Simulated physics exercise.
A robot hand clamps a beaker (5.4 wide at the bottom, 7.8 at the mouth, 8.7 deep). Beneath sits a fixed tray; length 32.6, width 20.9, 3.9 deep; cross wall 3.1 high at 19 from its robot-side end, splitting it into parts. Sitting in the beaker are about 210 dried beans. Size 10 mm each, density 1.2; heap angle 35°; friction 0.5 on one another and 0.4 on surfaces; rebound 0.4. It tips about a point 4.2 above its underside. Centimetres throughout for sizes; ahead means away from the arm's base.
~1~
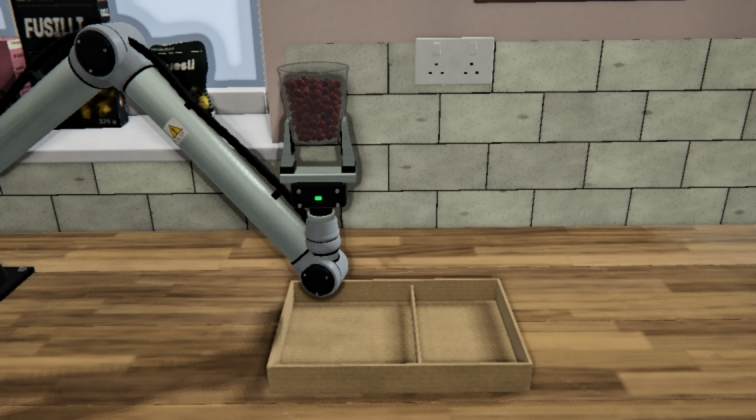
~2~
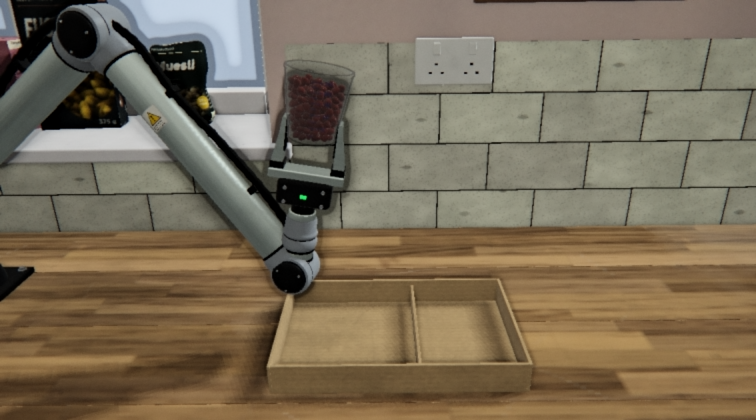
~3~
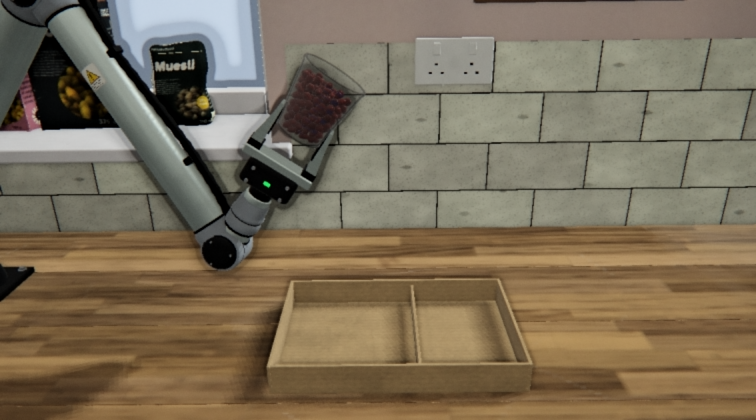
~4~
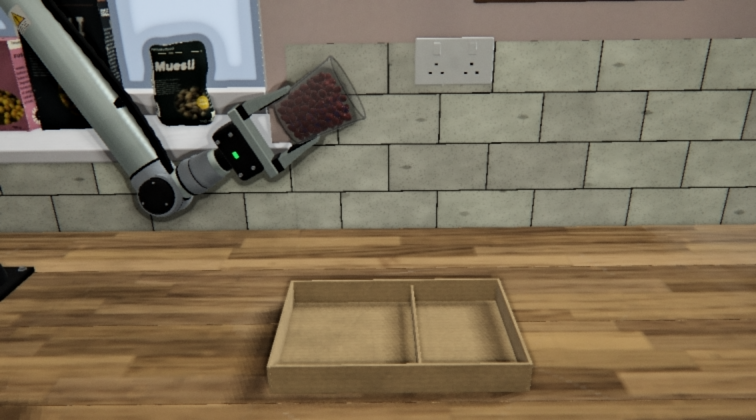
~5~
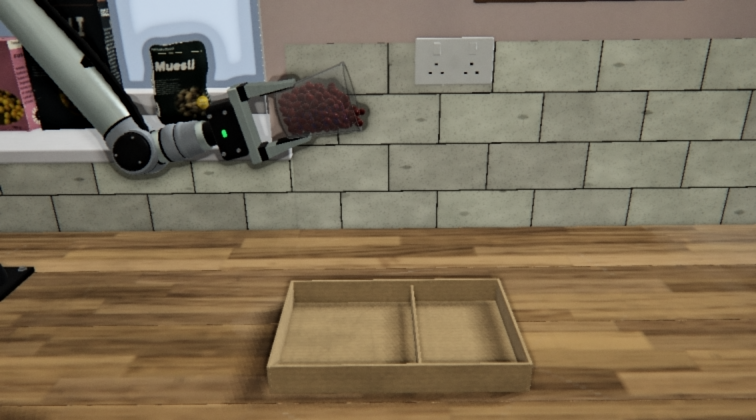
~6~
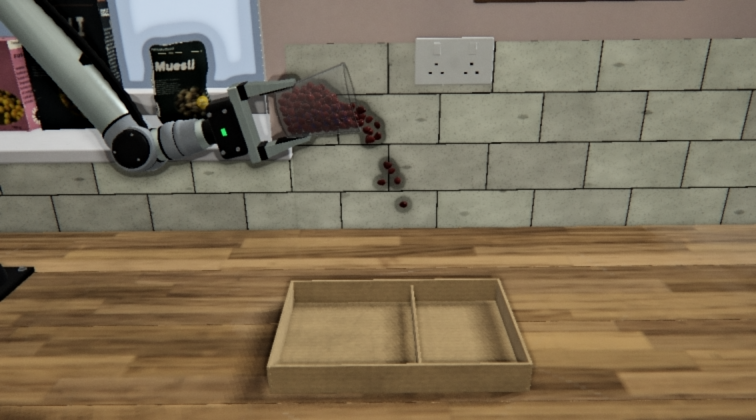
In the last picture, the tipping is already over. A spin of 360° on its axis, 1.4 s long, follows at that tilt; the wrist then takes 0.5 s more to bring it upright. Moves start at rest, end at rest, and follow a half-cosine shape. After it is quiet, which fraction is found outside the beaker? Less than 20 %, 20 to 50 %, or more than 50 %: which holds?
The share is 20 to 50 %.
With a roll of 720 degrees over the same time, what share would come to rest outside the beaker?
Estimate: Near 40 %.
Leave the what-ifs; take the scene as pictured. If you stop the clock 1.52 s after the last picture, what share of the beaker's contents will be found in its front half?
About 35 %.
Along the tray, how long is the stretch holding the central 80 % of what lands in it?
14 cm or thereabouts.
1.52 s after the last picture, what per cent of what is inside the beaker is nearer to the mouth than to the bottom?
Mouth-half share: Approx. 40 in a hundred.
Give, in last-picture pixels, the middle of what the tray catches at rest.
I'd mark it about (399, 332) in the last picture.
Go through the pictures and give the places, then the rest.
The beaker middle at (315, 105), upright; upper third of the load around (314, 90), from x 290 to 340, top at y 80; 214 in the beaker, in the first frame.
The beaker middle at (315, 105), tipped 10°; upper third of the load around (312, 90), from x 290 to 340, top at y 80, in the second frame.
The beaker middle at (316, 105), tipped 34°; upper third of the load around (315, 91), from x 285 to 345, top at y 70, in the third frame.
The beaker middle at (316, 106), tipped 61°; upper third of the load around (319, 93), from x 285 to 345, top at y 75, in the fourth frame.
The beaker middle at (316, 106), tipped 76°; upper third of the load around (313, 96), from x 285 to 360, top at y 85, in the fifth frame.
The beaker middle at (316, 106), tipped 77°; upper third of the load around (310, 99), from x 285 to 405, top at y 85; 204 in the beaker, 10 in flight or on a rim, in the sixth frame.
Then, 0.76 s on, tipped 77°, highest piece 37 above the table; 179 in the beaker, 15 in the robot-side part, 11 in the far-side part, 9 in flight or on a rim.
Then, 1.52 s on, tipped 67°, highest piece 37 above the table; 141 in the beaker, 53 in the robot-side part, 19 in the far-side part, 1 in flight or on a rim.
Then, 2.10 s on, upright, highest piece 38 above the table; 141 in the beaker, 54 in the robot-side part, 19 in the far-side part.
Then, 2.80 s on, upright, highest piece 38 above the table; 141 in the beaker, 54 in the robot-side part, 19 in the far-side part.
In the end, 141 in the beaker, 54 in the robot-side part, 19 in the far-side part. That is 34 % outside the beaker.
